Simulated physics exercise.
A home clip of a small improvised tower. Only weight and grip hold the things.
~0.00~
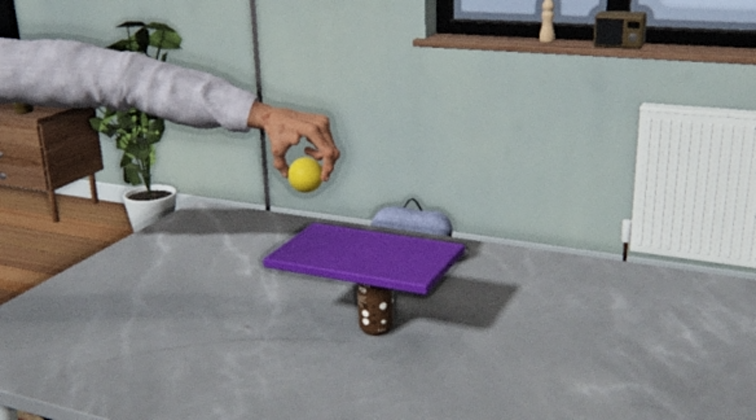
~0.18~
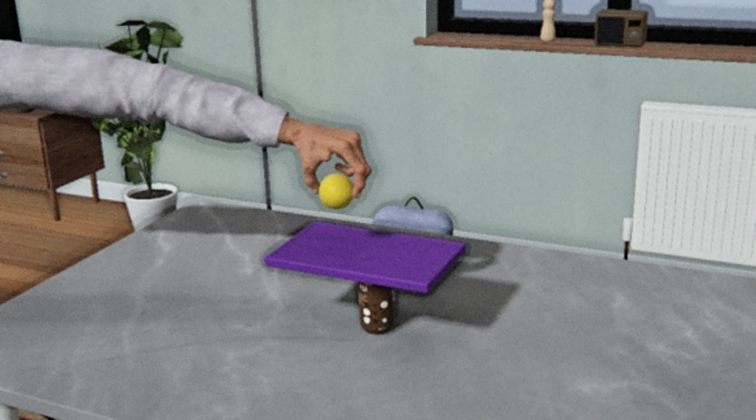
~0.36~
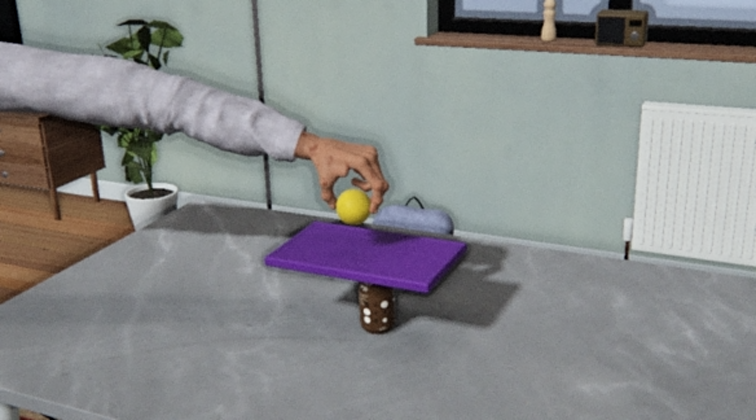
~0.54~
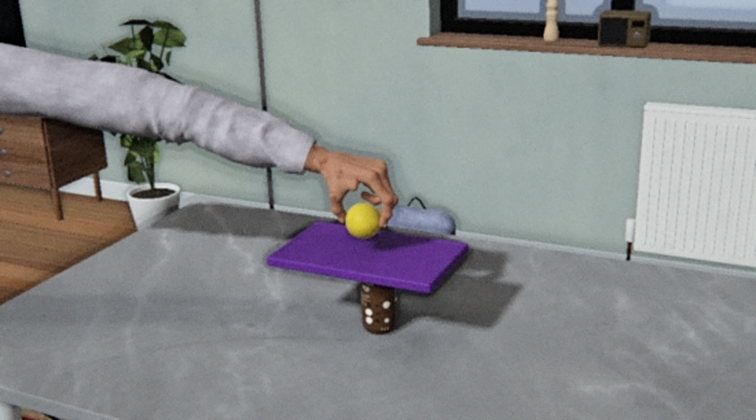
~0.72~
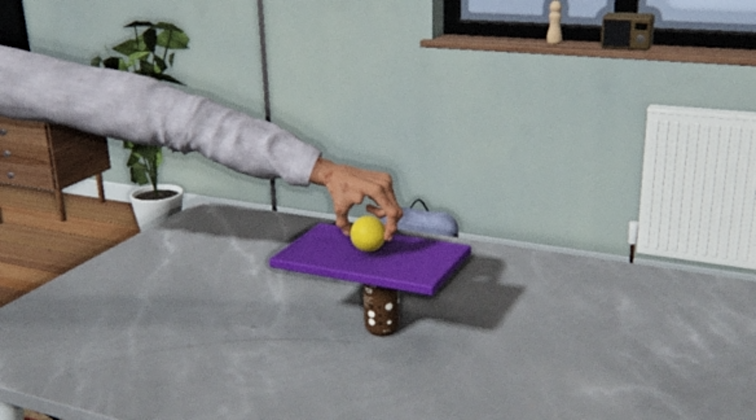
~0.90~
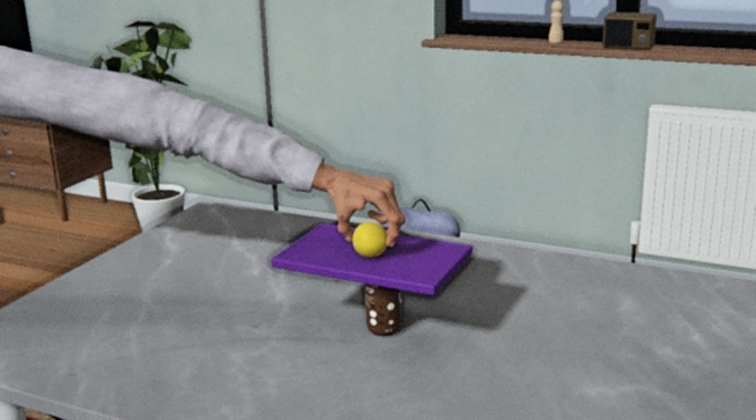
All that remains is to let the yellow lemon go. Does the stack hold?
Outcome: The stack holds.
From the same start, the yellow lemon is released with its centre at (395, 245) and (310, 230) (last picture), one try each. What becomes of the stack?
First, it stays up; second, it gives way.
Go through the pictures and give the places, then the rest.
Still above its spot; yellow lemon (306, 175); brown can (375, 297), in the first frame.
Still above its spot; yellow lemon (337, 191); brown can (377, 295), in the second frame.
Still above its spot; yellow lemon (354, 207); brown can (377, 295), in the third frame.
Still above its spot; yellow lemon (363, 221); brown can (379, 295), in the fourth frame.
Still above its spot; yellow lemon (369, 234); brown can (381, 297), in the fifth frame.
In place under the hand; yellow lemon (371, 240); brown can (383, 297), in the sixth frame.
By 1.10 s, all is still.
By 1.40 s, yellow lemon resting near (371, 240).
When it is over (2.0 s), all 3 as before. End places, in pixels of the last picture, yellow lemon near (370, 240). The stack stays up.
